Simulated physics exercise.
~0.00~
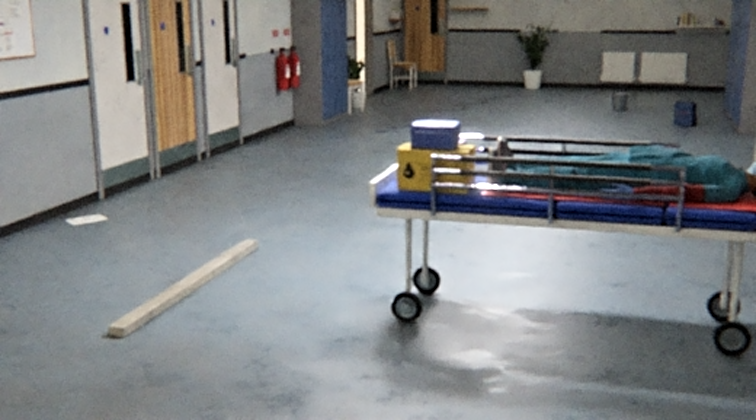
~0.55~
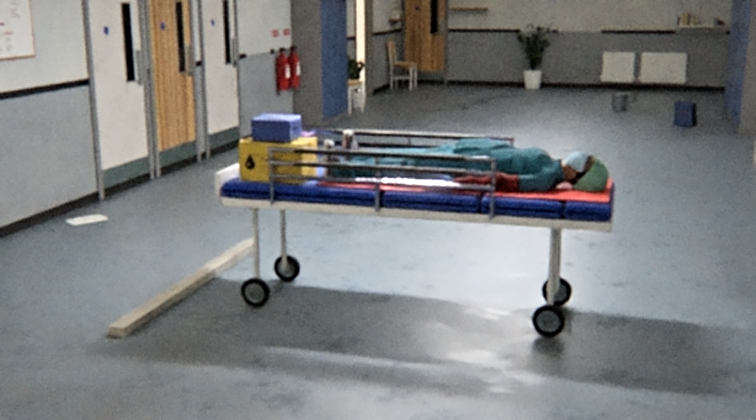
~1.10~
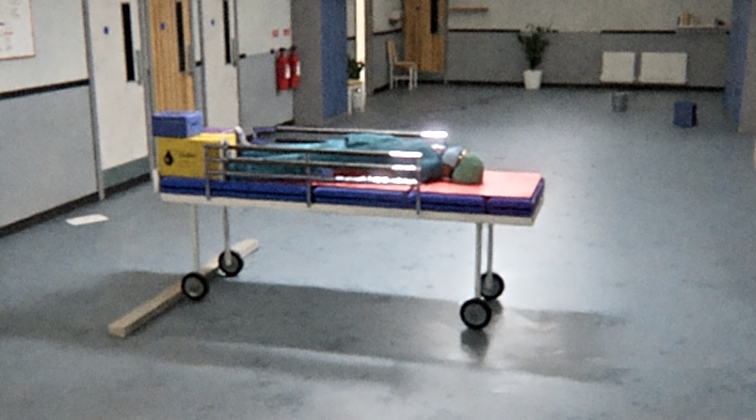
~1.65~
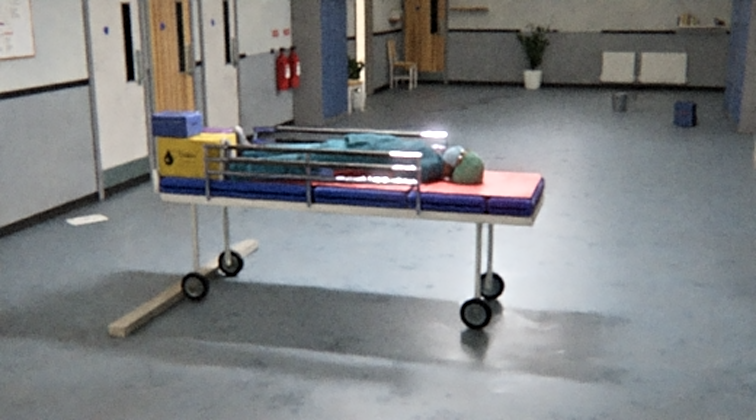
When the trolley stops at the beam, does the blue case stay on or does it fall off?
The blue case stays on, still sitting at the left end of the trolley above the yellow holdall.
